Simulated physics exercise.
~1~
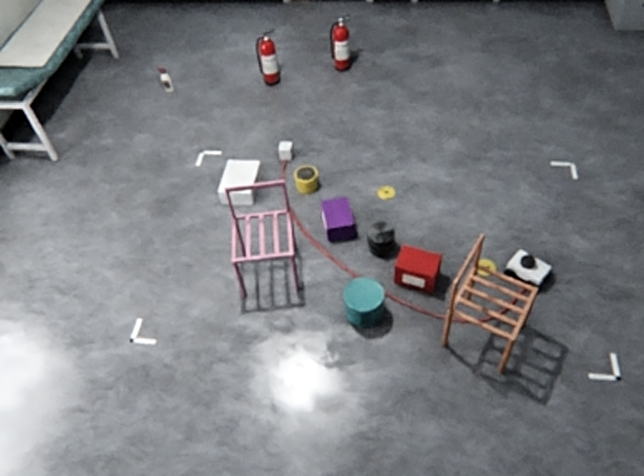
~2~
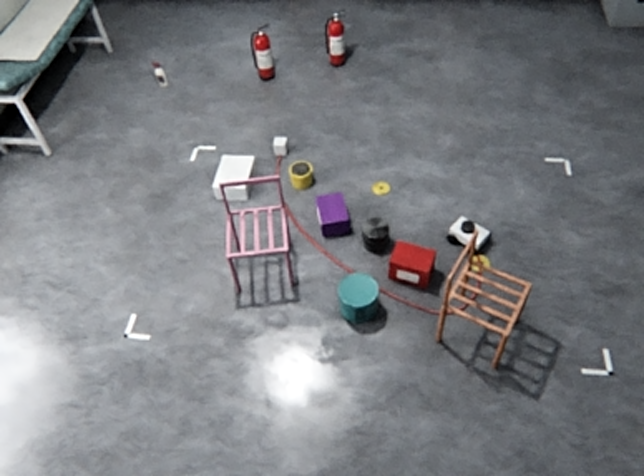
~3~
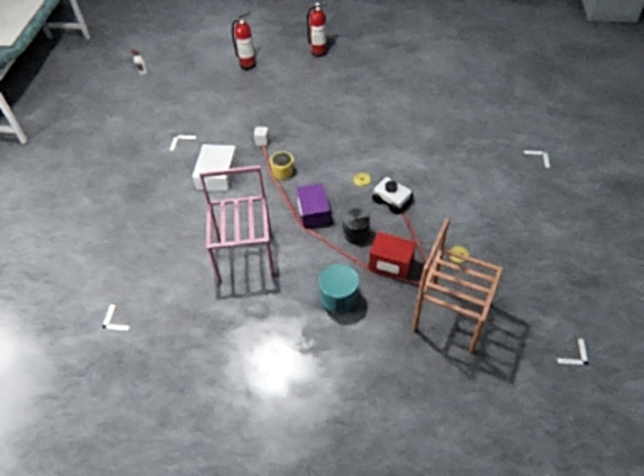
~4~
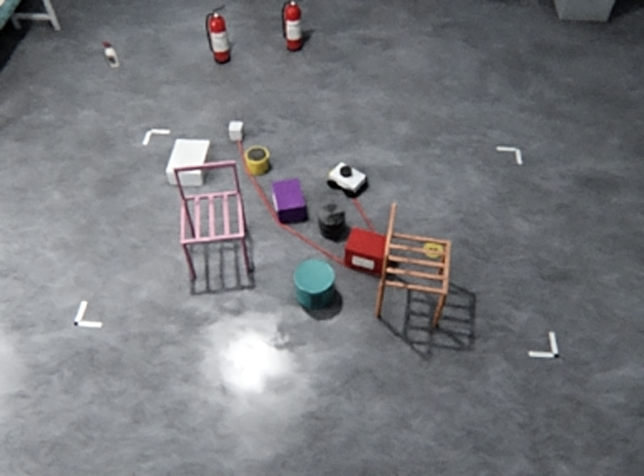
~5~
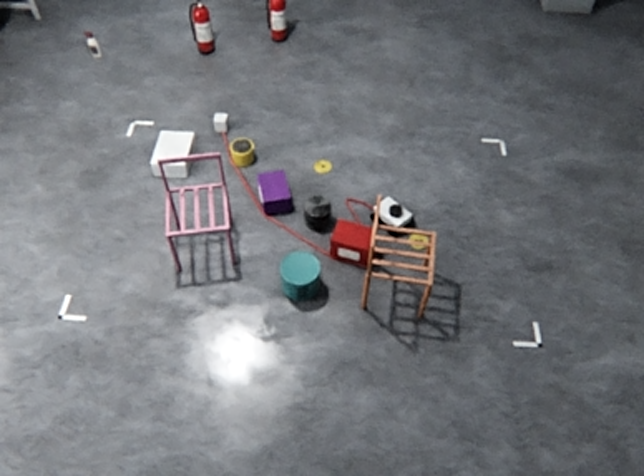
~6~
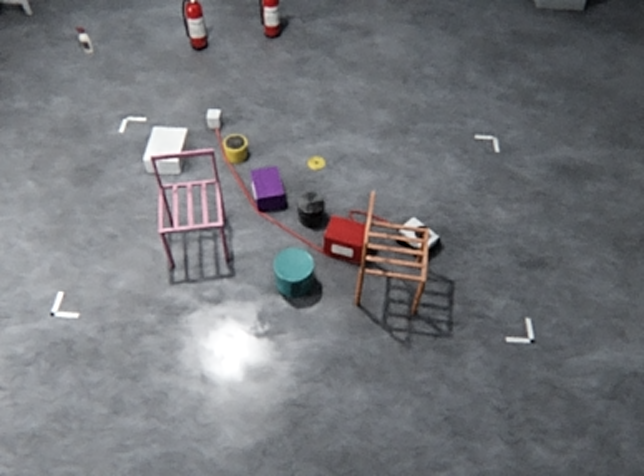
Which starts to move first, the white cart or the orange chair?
The white cart starts to move first, and the orange chair shifts only later, while the cart is already on its way up and to the left.
The clip shows a small white cart trailing a red lead among chairs, cartons and tubs on a grey floor. It drives up and left, the orange chair shifts slightly left, then the cart heads back down and right, ending beside the chair with the lead still reaching the small white block.
